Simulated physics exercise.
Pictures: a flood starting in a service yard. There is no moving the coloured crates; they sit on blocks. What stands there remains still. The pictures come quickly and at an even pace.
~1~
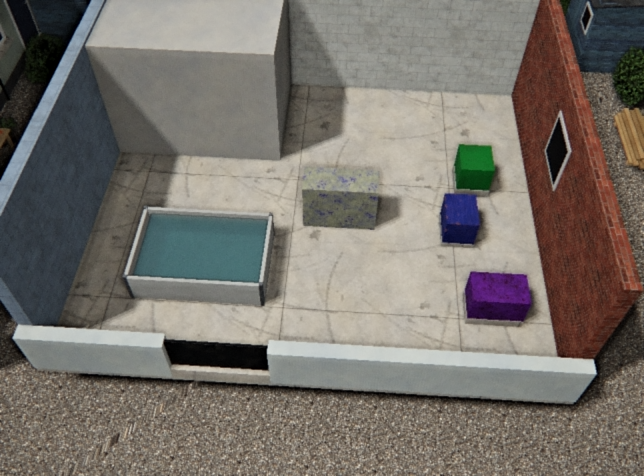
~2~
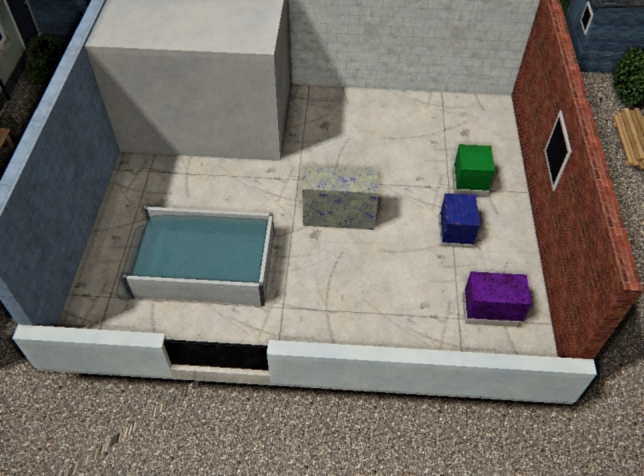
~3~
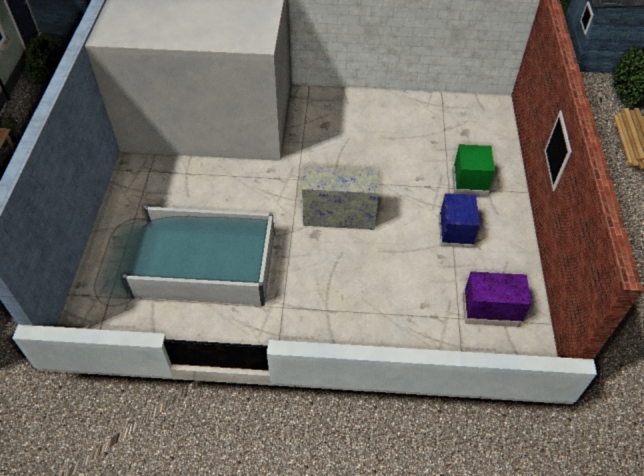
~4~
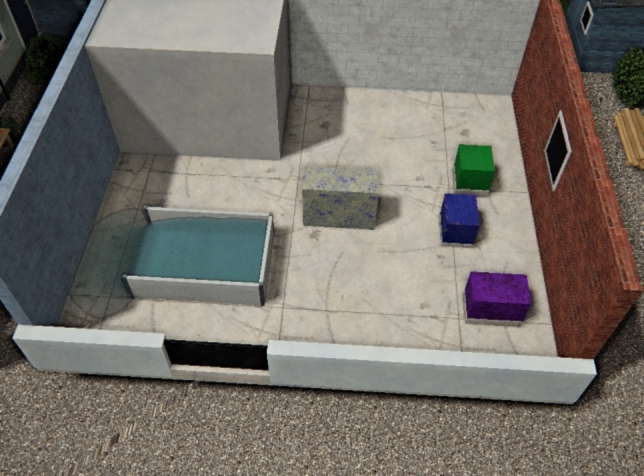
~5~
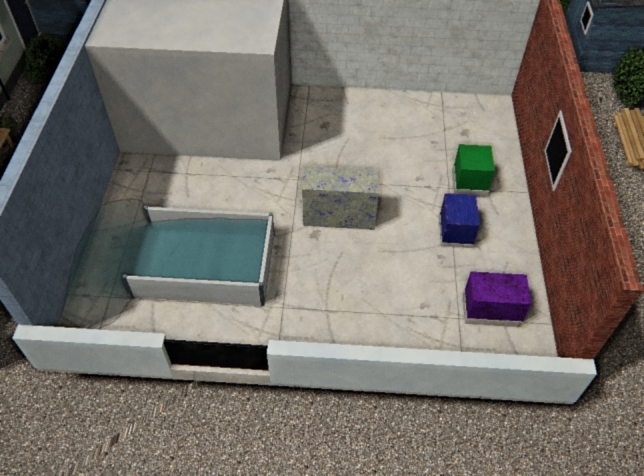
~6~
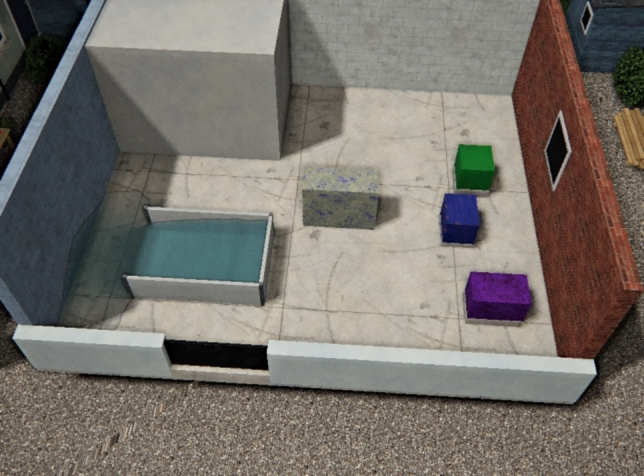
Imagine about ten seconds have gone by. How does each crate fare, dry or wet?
One by one: Green crate: Spared; purple crate: Spared; blue crate: Spared.
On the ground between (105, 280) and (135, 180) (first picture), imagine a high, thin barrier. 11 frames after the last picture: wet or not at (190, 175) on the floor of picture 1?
By then the spot is wetted.
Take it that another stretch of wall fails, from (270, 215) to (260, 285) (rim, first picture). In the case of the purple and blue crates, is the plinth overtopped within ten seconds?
In my view the purple crate gets reached, and the blue crate gets reached.
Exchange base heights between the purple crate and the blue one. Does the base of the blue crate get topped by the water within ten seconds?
The blue one is not reached.
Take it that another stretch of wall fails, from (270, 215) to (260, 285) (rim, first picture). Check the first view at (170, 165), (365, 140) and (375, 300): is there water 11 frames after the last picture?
In turn: No water, clear, under water.
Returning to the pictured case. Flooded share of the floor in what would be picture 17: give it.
It should be close to 15 %.
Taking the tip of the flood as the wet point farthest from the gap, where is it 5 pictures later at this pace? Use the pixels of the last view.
Somewhere close to (120, 153).
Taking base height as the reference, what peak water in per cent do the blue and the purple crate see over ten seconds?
I'd say 80 per cent for the first one and 70 per cent for the second.
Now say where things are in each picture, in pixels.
In the first frame, the open tank at (201, 247) is whole and still.
In the second frame, the front is at (125, 296), out from the gap at (143, 255).
In the third frame, water pours out at (143, 256) and has run to (103, 297).
In the fourth frame, water pours out at (143, 257) and has run to (78, 299).
In the fifth frame, the front is at (100, 208), out from the gap at (143, 257).
In the sixth frame, water pours out at (143, 257) and has run to (105, 197).
A moment on, water covers 10 % of the floor; the green crate not reached, the purple crate not reached, the blue crate not reached.
Next, water covers 15 % of the floor; the green crate not reached, the purple crate not reached, the blue crate not reached.
Then, water covers 30 % of the floor; the green crate not reached, the purple crate not reached, the blue crate not reached.
Later, water covers 65 % of the floor; the green crate water round its plinth, the purple crate water round its plinth, the blue crate water round its plinth.
In the end, water covers 85 % of the floor; the green crate stayed above the water, the purple crate stayed above the water, the blue crate stayed above the water.
